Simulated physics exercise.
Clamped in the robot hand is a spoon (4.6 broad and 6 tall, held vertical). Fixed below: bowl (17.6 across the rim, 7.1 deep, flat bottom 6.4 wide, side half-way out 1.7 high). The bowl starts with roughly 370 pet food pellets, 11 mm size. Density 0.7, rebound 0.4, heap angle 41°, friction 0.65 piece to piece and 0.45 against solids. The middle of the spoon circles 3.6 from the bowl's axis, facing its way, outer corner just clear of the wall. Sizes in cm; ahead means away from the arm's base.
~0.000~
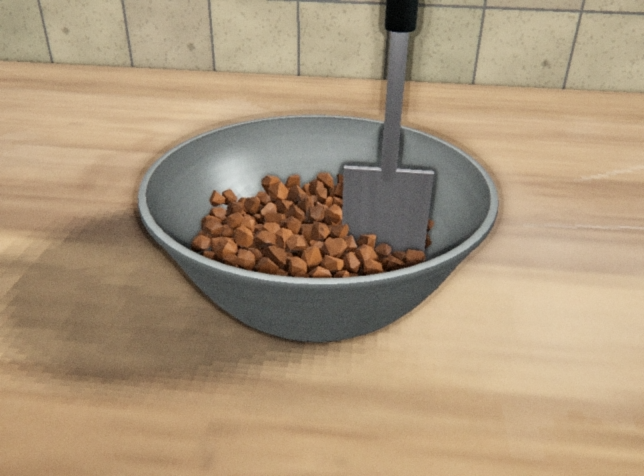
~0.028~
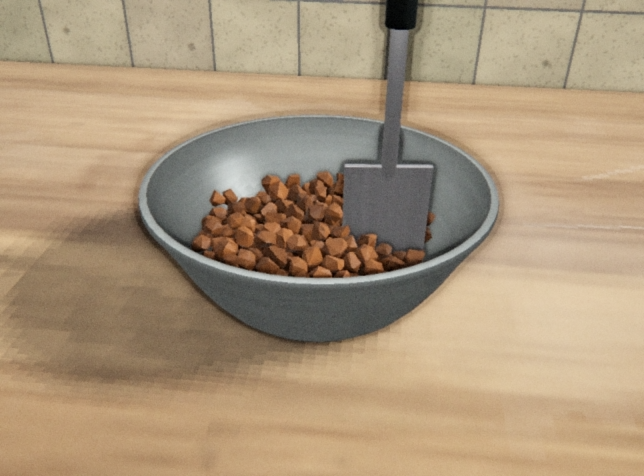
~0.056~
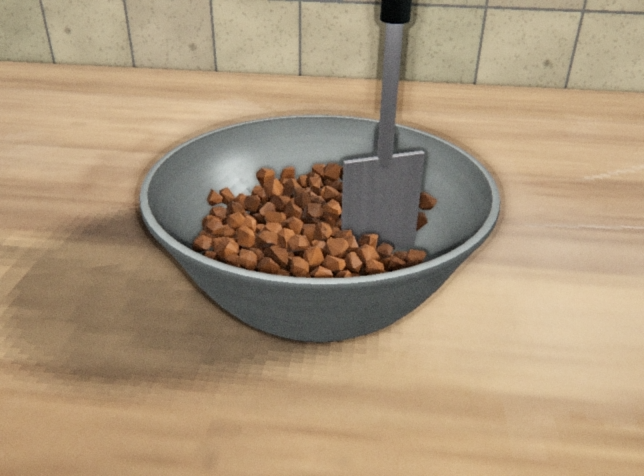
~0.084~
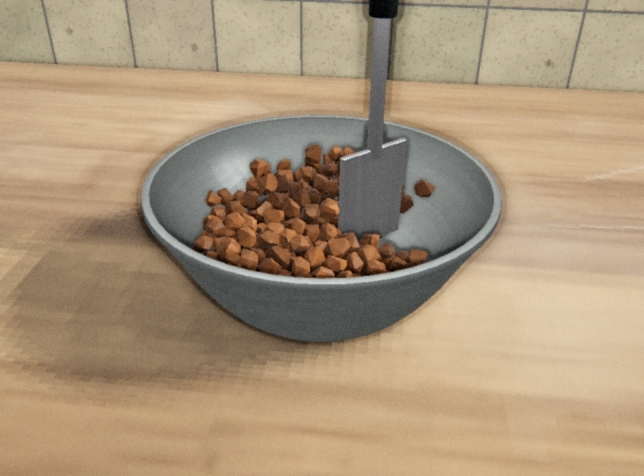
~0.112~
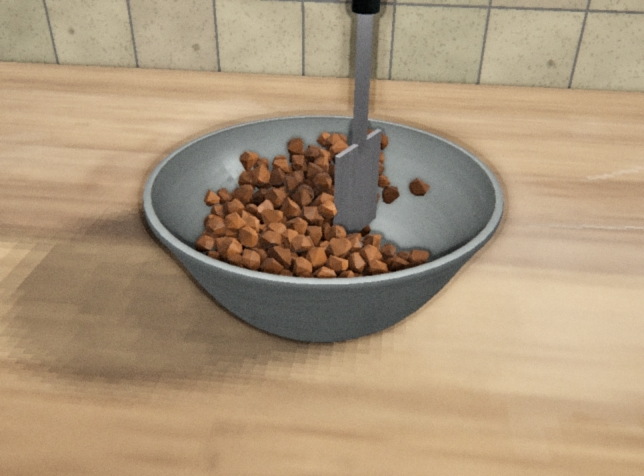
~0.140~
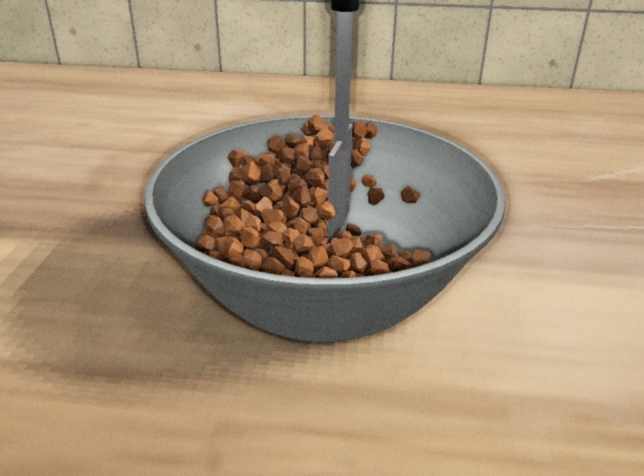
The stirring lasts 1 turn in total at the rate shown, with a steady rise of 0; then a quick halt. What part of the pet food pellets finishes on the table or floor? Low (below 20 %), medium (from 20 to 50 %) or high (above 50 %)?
A low share, below 20 %, ends on the table or floor.
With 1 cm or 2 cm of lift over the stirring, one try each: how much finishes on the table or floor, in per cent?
Some 15 and 10 per cent.
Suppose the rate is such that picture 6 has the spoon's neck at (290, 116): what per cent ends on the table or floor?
Some 30 per cent.
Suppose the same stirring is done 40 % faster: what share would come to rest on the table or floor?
It would be near 20 per cent.
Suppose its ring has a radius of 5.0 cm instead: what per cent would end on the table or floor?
In that case some 10 per cent.
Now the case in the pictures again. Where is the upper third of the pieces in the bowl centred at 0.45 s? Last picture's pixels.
Around (406, 235).
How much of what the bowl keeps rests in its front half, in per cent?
Some 30 per cent.
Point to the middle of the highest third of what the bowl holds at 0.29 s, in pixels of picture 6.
At about (228, 225).
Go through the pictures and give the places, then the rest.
Spoon neck at (391, 142), 0° round; upper third of the load around (305, 228), from x 200 to 430, top at y 180; 374 in the bowl, in the first frame.
Spoon neck at (391, 139), 7° round; upper third of the load around (306, 225), from x 200 to 430, top at y 180, in the second frame.
Spoon neck at (387, 130), 25° round; upper third of the load around (314, 213), from x 205 to 435, top at y 170, in the third frame.
Spoon neck at (376, 122), 44° round; upper third of the load around (311, 202), from x 205 to 435, top at y 155, in the fourth frame.
Spoon neck at (361, 117), 63° round; upper third of the load around (304, 195), from x 205 to 435, top at y 140, in the fifth frame.
Spoon neck at (342, 113), 82° round; upper third of the load around (298, 188), from x 205 to 435, top at y 125; 374 in the bowl, in the sixth frame.
After 0.29 s, 188° round, highest piece 10 above the table; 360 in the bowl, 14 in flight or on the tool.
After 0.45 s, 293° round, highest piece 10 above the table; 340 in the bowl, 28 on the table or floor, 6 in flight or on the tool.
After 0.73 s, 0° round, highest piece 7 above the table; 328 in the bowl, 46 on the table or floor.
After 1.43 s, 0° round, highest piece 7 above the table; 328 in the bowl, 46 on the table or floor.
At rest, 328 in the bowl, 46 on the table or floor. That is 12 % on the table or floor.
